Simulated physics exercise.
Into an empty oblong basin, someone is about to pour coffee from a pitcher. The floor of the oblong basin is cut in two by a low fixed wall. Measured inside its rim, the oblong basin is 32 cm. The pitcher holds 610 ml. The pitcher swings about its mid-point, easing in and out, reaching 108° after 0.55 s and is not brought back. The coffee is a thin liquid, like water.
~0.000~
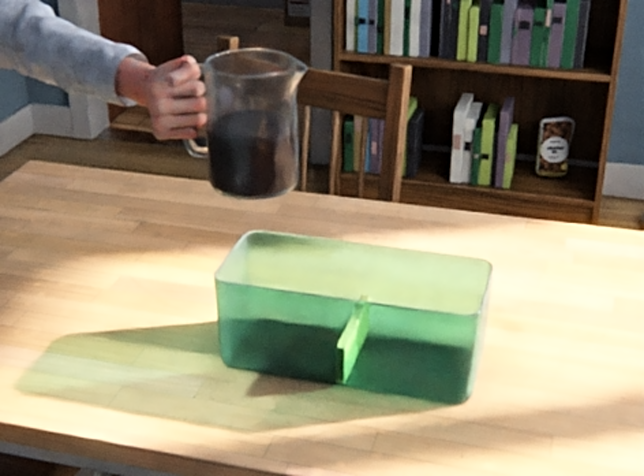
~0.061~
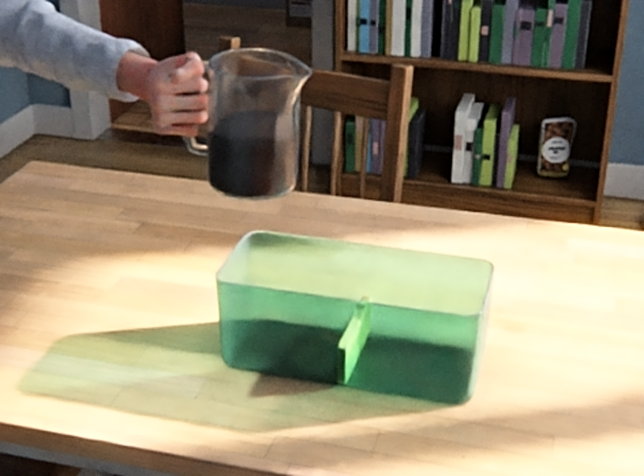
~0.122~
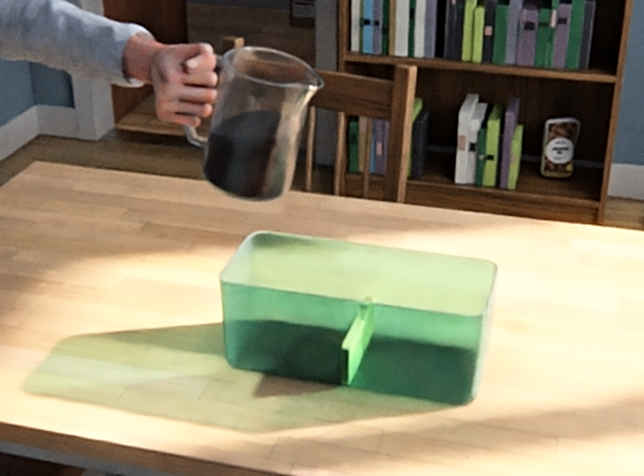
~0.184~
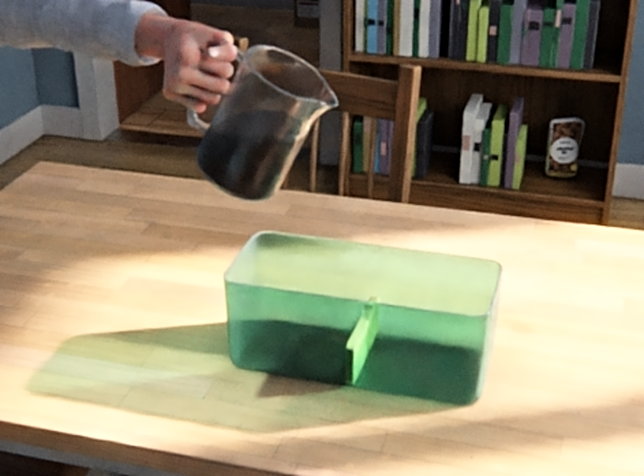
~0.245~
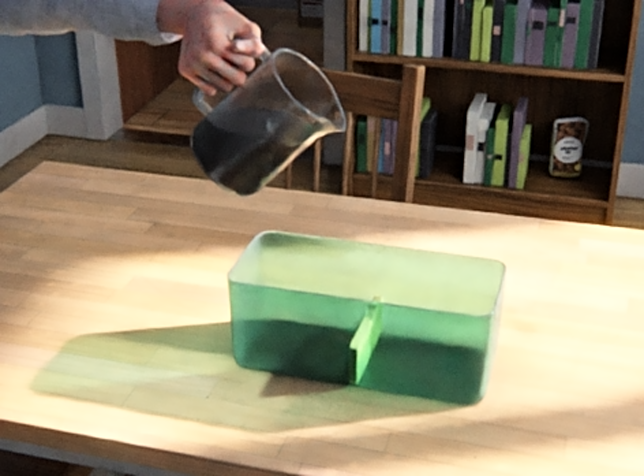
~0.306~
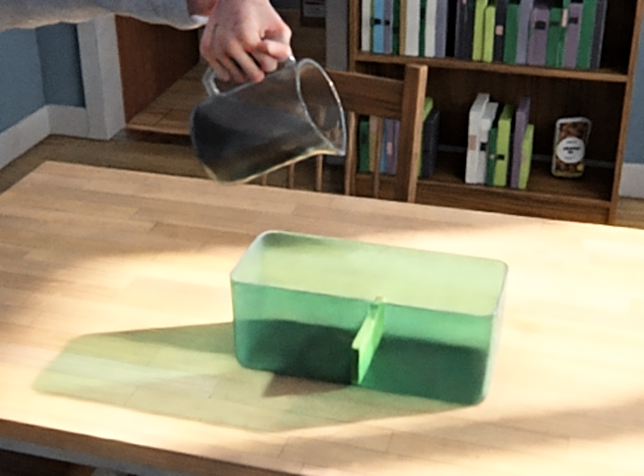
The clip opens on a hand holding a glass pitcher of dark coffee above a green, see-through oblong basin with a low divider, set on a wooden table. The hand tilts the pitcher to the right, slowly at first, then steeply, and the coffee shifts toward its lowered rim.
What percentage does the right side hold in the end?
About 87 per cent.
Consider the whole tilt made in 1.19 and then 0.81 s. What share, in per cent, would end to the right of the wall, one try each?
I'd expect close to 95 per cent and then close to 90 per cent.
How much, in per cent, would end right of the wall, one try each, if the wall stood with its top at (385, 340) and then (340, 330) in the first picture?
First try about 35 %, second try about 90 %.
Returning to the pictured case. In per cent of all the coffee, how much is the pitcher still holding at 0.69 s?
Around 22 in a hundred.
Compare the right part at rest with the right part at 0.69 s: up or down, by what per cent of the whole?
There is a rise of about 36.
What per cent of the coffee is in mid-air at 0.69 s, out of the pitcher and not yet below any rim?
Around 24 per cent of the liquid is in flight.
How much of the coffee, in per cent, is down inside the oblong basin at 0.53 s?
Roughly 5 percent.
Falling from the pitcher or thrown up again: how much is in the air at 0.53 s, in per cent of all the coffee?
My guess is roughly 28 %.
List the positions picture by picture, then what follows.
In the first picture, it leans 0°; its right rim is at (306, 69); the coffee meets the walls at (214, 118) and (294, 126); the oblong basin's rim runs from (230, 255) to (487, 289); the wall's top is at (354, 322).
In the second picture, it leans 3°; its right rim is at (311, 73); the coffee meets the walls at (215, 120) and (296, 126).
In the third picture, it leans 13°; its right rim is at (323, 85); the coffee meets the walls at (216, 124) and (300, 126).
In the fourth picture, it leans 27°; its right rim is at (337, 104); the coffee meets the walls at (214, 123) and (306, 128).
In the fifth picture, it leans 45°; its right rim is at (346, 128); the coffee meets the walls at (204, 120) and (314, 131).
In the sixth picture, it leans 64°; its right rim is at (345, 153); the coffee meets the walls at (200, 104) and (322, 137).
Then, 0.53 s in, the tilt is 108° and 66 per cent is still to pour, 3 is left of the wall and 2 right of it.
Then, 0.69 s in, the tilt is 108° and 23 per cent is still to pour, 4 is left of the wall and 50 right of it.
Then, 0.86 s in, the tilt is 108° and 6 per cent is still to pour, 5 is left of the wall and 78 right of it.
Then, 1.05 s in, the tilt is 108° and 1 per cent is still to pour, 10 is left of the wall and 86 right of it.
Finally, 12 per cent lies left of the wall, 87 right of it and 2 outside.
